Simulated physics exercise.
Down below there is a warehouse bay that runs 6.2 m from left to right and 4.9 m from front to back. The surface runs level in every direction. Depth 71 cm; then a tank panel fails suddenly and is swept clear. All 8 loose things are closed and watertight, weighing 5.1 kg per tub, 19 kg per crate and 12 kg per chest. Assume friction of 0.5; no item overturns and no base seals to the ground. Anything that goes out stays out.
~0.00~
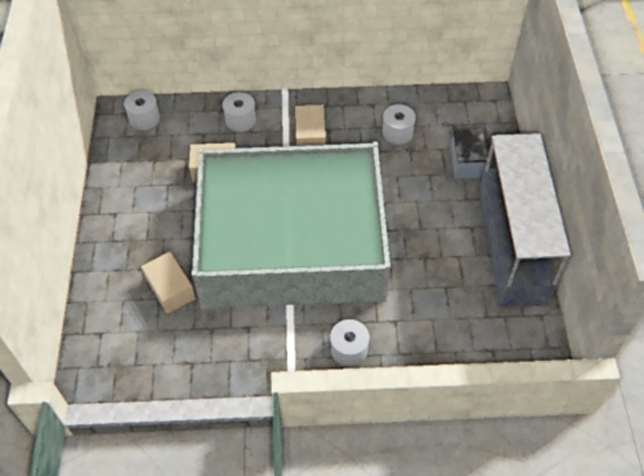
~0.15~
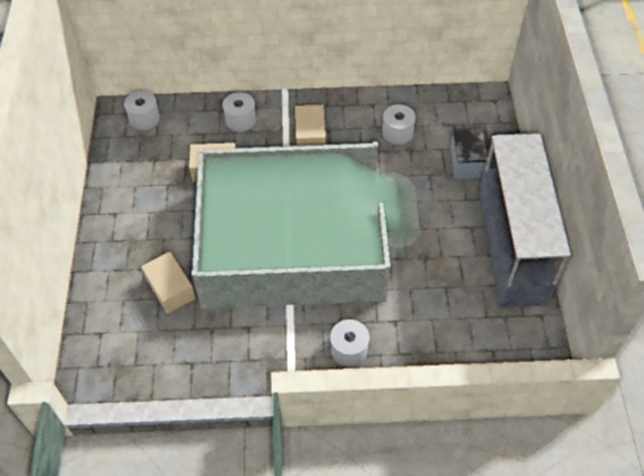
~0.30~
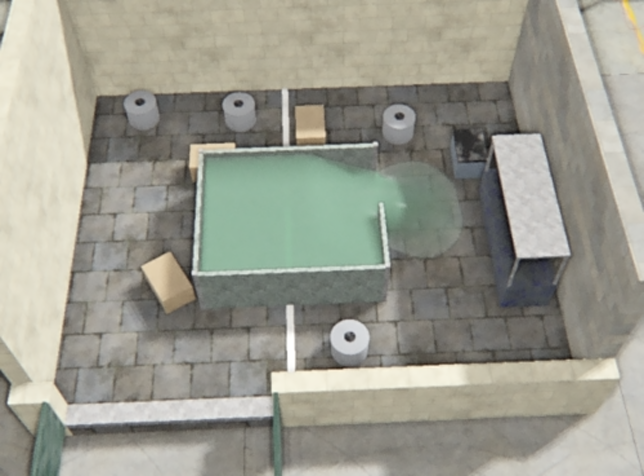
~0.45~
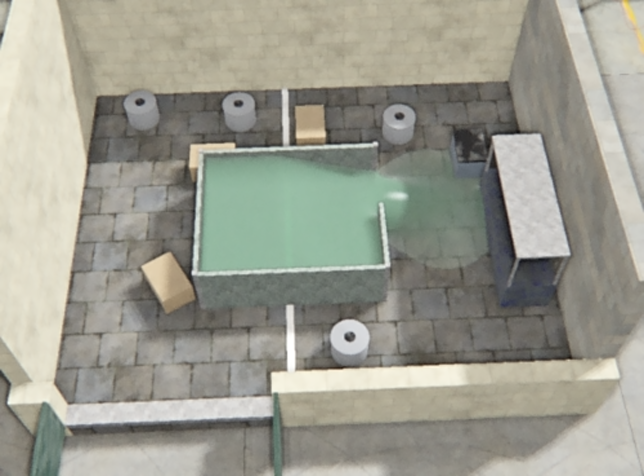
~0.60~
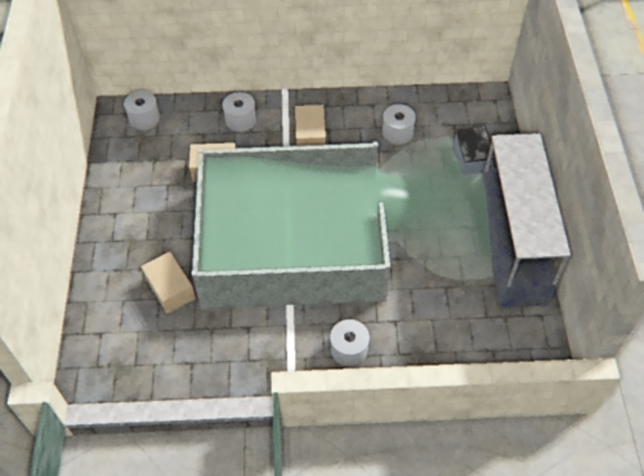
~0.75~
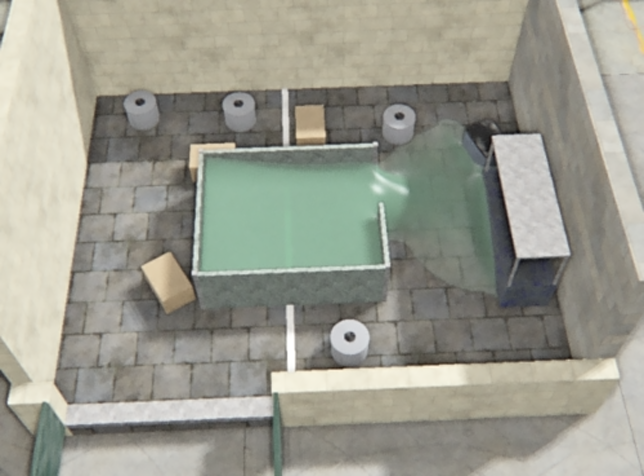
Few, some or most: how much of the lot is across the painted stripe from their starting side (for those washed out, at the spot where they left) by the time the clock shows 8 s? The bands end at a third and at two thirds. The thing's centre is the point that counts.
It is one to two thirds.
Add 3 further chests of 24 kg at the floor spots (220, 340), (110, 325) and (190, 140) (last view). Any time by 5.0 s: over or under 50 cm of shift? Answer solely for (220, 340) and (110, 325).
One by one: Smaller shift, smaller shift.
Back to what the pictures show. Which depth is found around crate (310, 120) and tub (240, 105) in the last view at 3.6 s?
Some 5 cm at the first, some 4 cm at the second.
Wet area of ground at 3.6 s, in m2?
Wet area: Approx. 23 m2.
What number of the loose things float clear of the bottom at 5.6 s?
At that moment it comes to 4.
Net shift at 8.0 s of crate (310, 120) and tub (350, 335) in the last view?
Respectively 300 cm and 250 cm.
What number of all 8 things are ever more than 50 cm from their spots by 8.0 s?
I make that 7.
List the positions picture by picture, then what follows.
A chest at (470, 145) rests on the ground; a tub at (140, 102) rests on the ground; 4.0 m2 under water; 0 of 8 have shifted, in the first frame.
A chest at (470, 145) rests on the ground; a tub at (140, 102) rests on the ground; water covers 4.6 m2; 0 of 8 have shifted, in the second frame.
A chest at (470, 145), on the bottom; a tub at (140, 102), on the bottom; 5.5 m2 under water; 0 of 8 have shifted, in the third frame.
A chest at (470, 145) rests on the ground; a tub at (140, 102), on the bottom; water covers 6.3 m2; 0 of 8 have shifted, in the fourth frame.
A chest at (475, 144) rests on the ground, 7 cm from its start; a tub at (140, 102), on the bottom; water covers 6.7 m2; 1 of 8 have shifted, in the fifth frame.
A chest at (488, 137), on the bottom, 27 cm from its start; a tub at (140, 102) rests on the ground; water covers 7.4 m2; 1 of 8 have shifted, in the sixth frame.
After 1.6 s 0 of 8 are over the mark; 1 afloat.
After 3.6 s 2 of 8 are over the mark; 3 afloat.
After 5.6 s 4 of 8 are over the mark; 4 afloat.
After 8.0 s 4 of 8 are over the mark; 8 afloat.
